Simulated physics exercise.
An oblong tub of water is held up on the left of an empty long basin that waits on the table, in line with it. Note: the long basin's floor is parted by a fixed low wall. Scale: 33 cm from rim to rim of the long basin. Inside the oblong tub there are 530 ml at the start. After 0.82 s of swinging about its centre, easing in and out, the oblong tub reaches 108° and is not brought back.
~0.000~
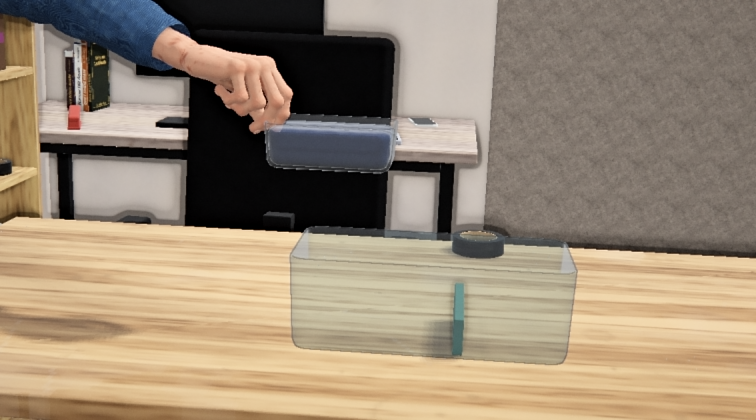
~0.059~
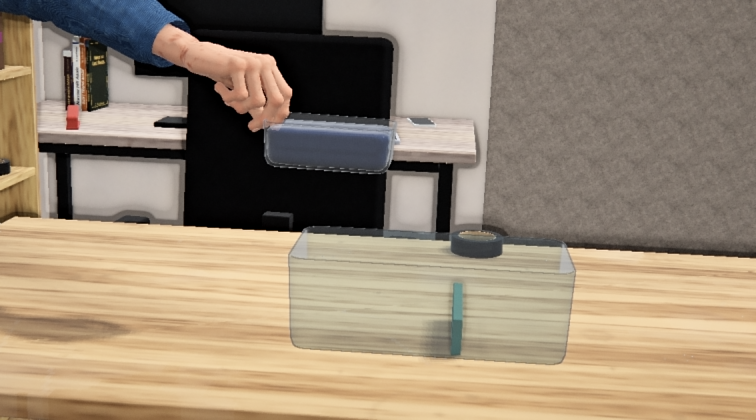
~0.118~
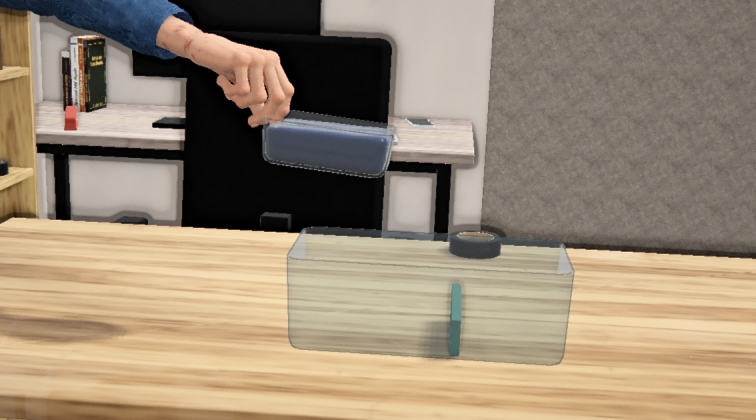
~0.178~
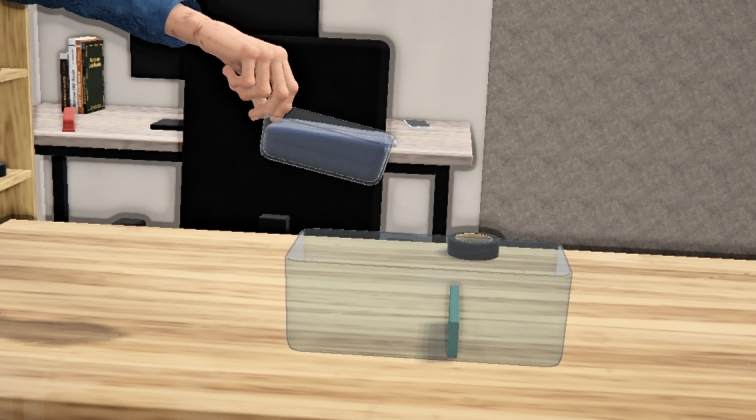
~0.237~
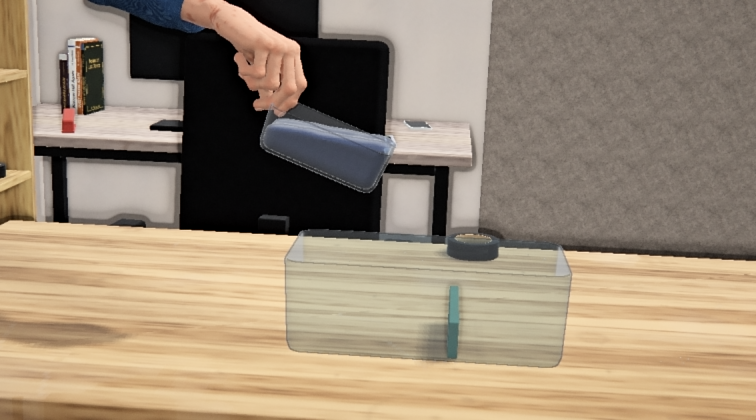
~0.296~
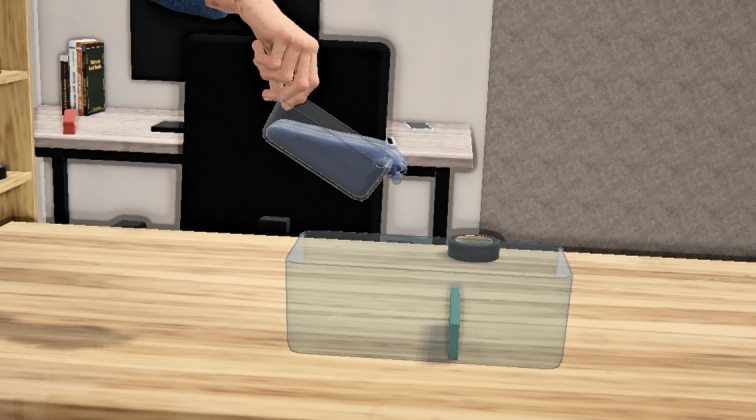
At first, a hand holds a clear oblong tub of blue liquid level above the left part of a long, see-through basin on a wooden table. The tub then tilts steadily, its right end dipping lower, until a little liquid pushes out over its right edge.
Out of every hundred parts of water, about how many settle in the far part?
About 6 out of 100.
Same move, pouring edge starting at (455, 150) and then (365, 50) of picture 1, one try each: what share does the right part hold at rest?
I'd expect close to 80 per cent and then close to 5 per cent.
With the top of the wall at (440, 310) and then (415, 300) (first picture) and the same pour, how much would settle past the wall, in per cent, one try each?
Roughly 50 per cent, then 80 per cent.
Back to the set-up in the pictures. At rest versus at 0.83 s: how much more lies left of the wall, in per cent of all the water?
Close to 2% of the whole.
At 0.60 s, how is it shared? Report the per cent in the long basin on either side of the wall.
68 per cent left and 4 right, roughly.
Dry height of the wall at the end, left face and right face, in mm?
Left about 30 mm, while the right is about 44 mm.
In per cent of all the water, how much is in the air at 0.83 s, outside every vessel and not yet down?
I'd say some 7 per cent is in the air.
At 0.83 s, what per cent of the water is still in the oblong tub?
1 per cent or so.
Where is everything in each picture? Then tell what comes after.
The first frame shows tilt 0°; pouring edge (396, 126); surface from (273, 125) to (394, 131); the long basin's rim runs from (299, 243) to (571, 258); the wall's top is at (459, 302).
The second frame shows tilt 1°; pouring edge (394, 128); surface from (273, 124) to (392, 131).
The third frame shows tilt 5°; pouring edge (394, 133); surface from (271, 123) to (391, 134).
The fourth frame shows tilt 12°; pouring edge (393, 142); surface from (271, 123) to (392, 139).
The fifth frame shows tilt 21°; pouring edge (392, 153); surface from (272, 123) to (387, 145); 4 per cent is over the edge.
The sixth frame shows tilt 31°; pouring edge (390, 165); surface from (273, 123) to (372, 149); 13 per cent is over the edge.
By 0.60 s the tilt is 90° and 6 per cent is still to pour, 68 is left of the wall and 4 right of it.
By 0.83 s the tilt is 108° and 1 per cent is still to pour, 87 is left of the wall and 5 right of it.
By 1.06 s the tilt is 108° and 0 per cent is still to pour, 89 is left of the wall and 6 right of it.
By 1.32 s the tilt is 108° and 0 per cent is still to pour, 89 is left of the wall and 6 right of it.
At rest 89 per cent lies left of the wall, 6 right of it and 4 outside.
